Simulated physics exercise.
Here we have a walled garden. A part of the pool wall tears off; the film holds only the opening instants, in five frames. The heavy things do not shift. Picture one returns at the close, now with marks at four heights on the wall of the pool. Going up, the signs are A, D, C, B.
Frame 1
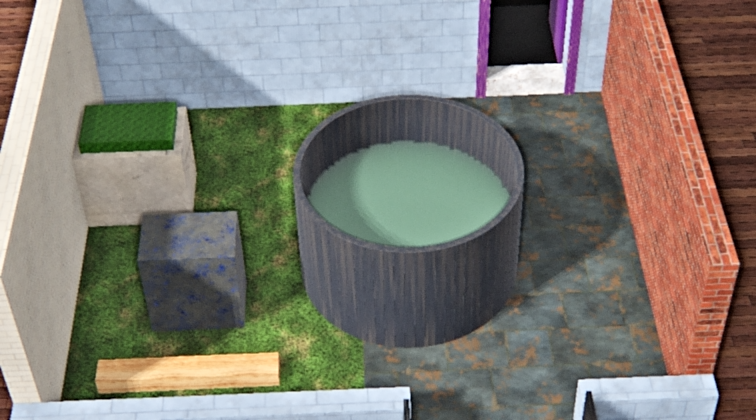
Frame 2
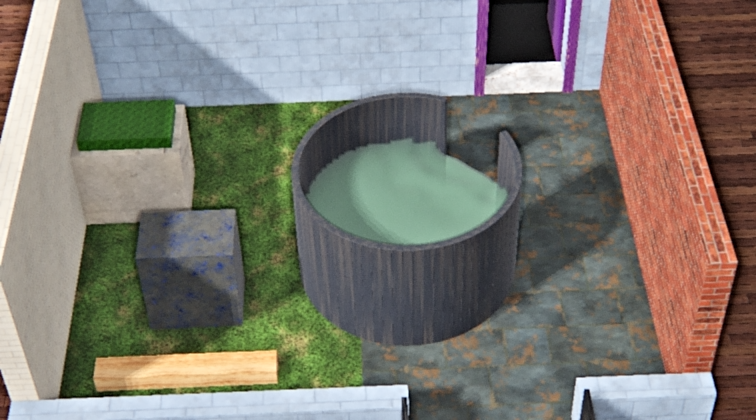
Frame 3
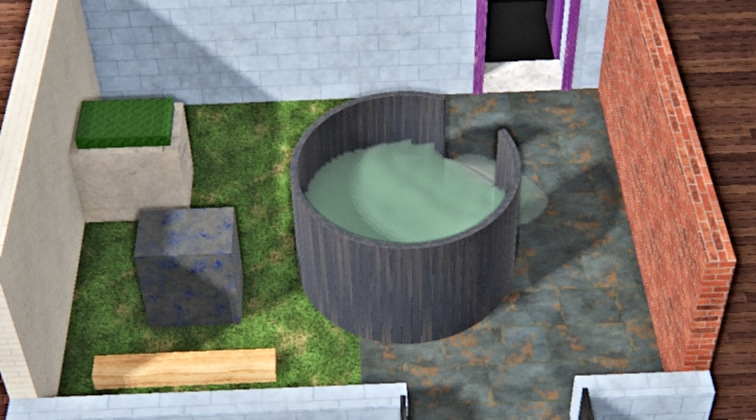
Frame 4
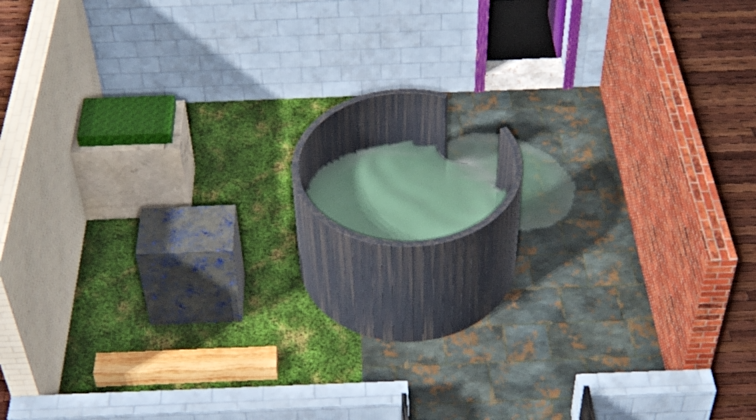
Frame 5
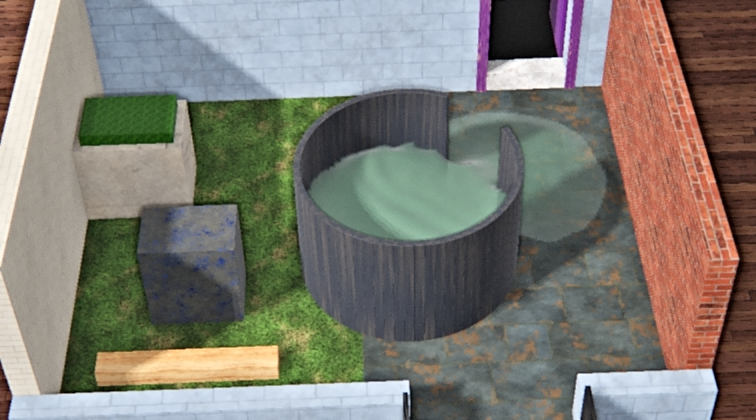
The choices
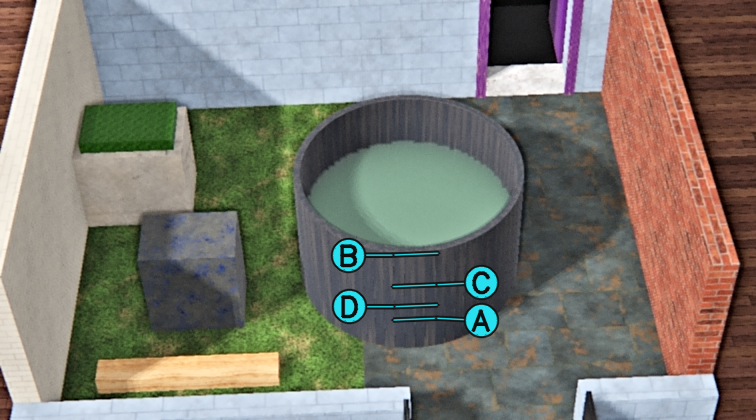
Pale green water lies level in a round, dark wooden-walled pool, then slopes and ripples as a gap opens in the far right side and a thin sheet spreads across the grey-brown paving. The walled garden is seen from above, the view almost still. Grass, a cream block topped with green, a blue-flecked grey block and a pale beam lie left, a purple doorway behind, a red brick wall right.
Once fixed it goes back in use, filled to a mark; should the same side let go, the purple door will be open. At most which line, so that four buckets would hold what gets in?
D will do.
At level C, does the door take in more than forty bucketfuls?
No, it does not.
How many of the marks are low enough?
Two of the four.
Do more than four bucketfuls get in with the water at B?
Yes.
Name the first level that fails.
It is C.
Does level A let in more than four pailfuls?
No.
On the marked copy, A at (415, 319); B at (415, 254); C at (415, 285); D at (415, 305); from the bottom up A, D, C, B.
For level A, nothing gets over.
For level B, dozens of bucketfuls pour in.
For level C, about 14 bucketfuls get in.
For level D, a bucket or two gets in.
